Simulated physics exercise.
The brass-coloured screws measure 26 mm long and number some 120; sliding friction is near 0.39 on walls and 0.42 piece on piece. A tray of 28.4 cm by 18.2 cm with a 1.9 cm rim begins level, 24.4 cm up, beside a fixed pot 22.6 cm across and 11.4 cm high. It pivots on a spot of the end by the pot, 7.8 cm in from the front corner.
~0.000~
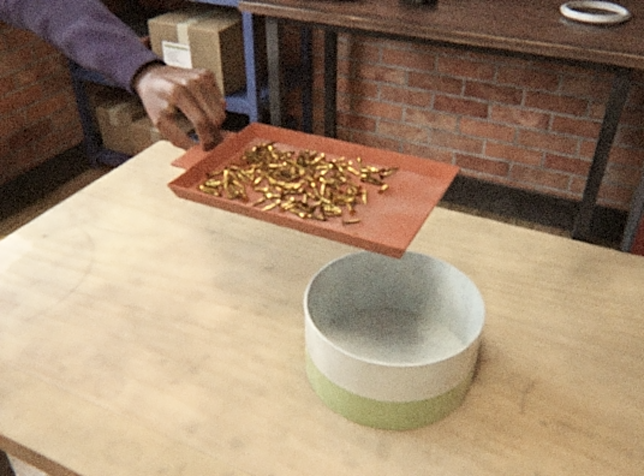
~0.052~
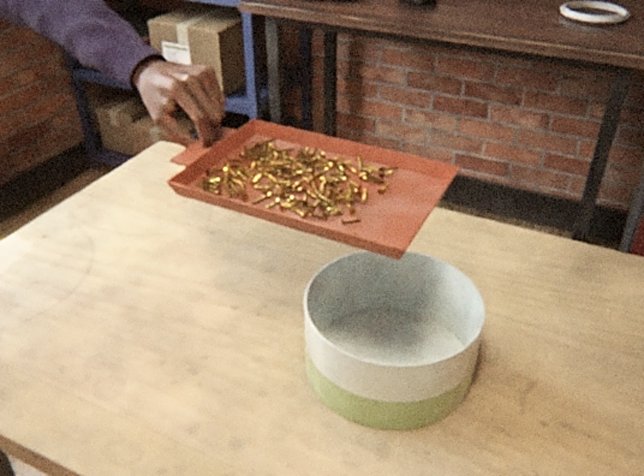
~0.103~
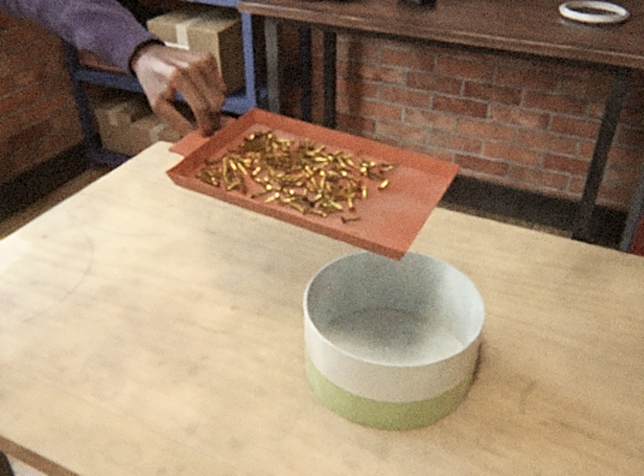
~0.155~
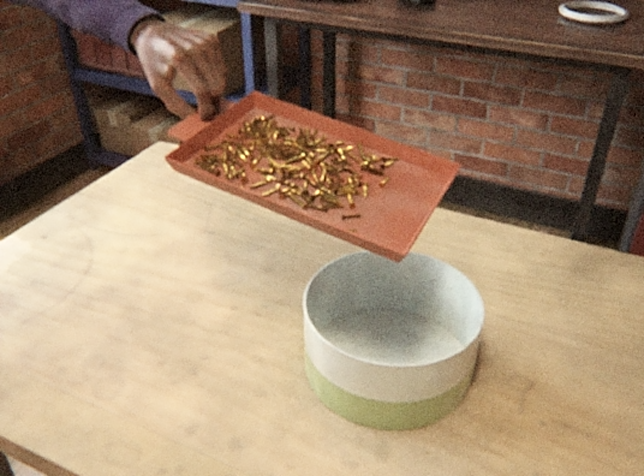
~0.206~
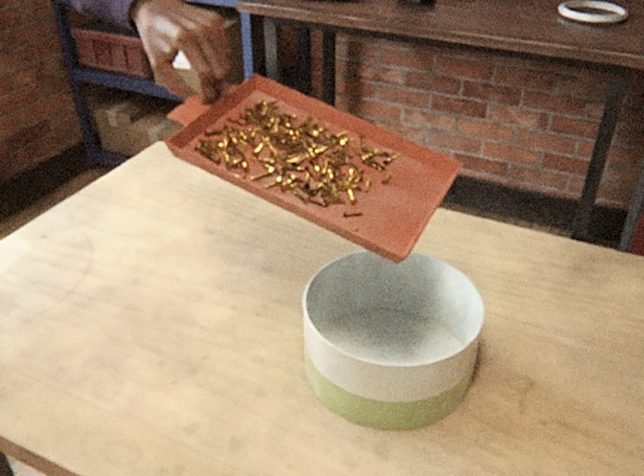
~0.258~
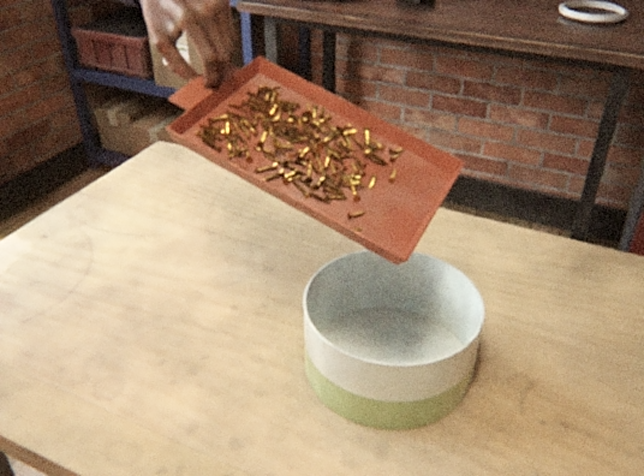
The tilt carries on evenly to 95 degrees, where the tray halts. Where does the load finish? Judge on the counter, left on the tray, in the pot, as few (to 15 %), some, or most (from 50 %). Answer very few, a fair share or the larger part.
Counter: The larger part, tray: Very few, pot: A fair share.
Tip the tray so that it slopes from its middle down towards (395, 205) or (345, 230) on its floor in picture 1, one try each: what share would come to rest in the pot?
About 50 and 55 per cent.
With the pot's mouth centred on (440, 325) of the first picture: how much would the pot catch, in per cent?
Some 85 per cent.
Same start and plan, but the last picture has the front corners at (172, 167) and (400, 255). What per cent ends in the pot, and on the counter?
Pot 80, counter 20.
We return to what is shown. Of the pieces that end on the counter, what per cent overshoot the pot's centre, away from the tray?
Some 100 per cent.
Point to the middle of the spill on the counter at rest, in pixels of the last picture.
Around (483, 465).
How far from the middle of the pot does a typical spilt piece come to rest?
Some 22 cm.
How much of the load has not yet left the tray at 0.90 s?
Roughly 20 per cent.
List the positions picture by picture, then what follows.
The first frame shows tray tilt 0 degrees, front corners at (176, 183) and (401, 244); middle of the pieces at (294, 178); pot at (394, 300).
The second frame shows tray tilt 1 degrees, front corners at (175, 180) and (401, 244); middle of the pieces at (294, 176).
The third frame shows tray tilt 4 degrees, front corners at (174, 171) and (401, 246), lowest corner right front; middle of the pieces at (293, 169).
The fourth frame shows tray tilt 9 degrees, front corners at (173, 156) and (402, 248), lowest corner right front; middle of the pieces at (294, 160).
The fifth frame shows tray tilt 14 degrees, front corners at (174, 142) and (402, 250), lowest corner right front; middle of the pieces at (295, 150).
The sixth frame shows tray tilt 19 degrees, front corners at (176, 127) and (403, 253), lowest corner right front; middle of the pieces at (298, 140); pot at (393, 300). Its pace works out near 95 degrees a second.
Then, at 0.64 s, tilt 56 degrees; the tray holds 95 %, the pot 0 %.
After 0.90 s, tilt 81 degrees; the tray holds 20 %, the pot 15 %.
After 1.26 s, tilt 95 degrees; the tray holds 0 %, the pot 40 %.
By 2.3 s all is still; counter 60 %, tray 0 %, pot 40 %.
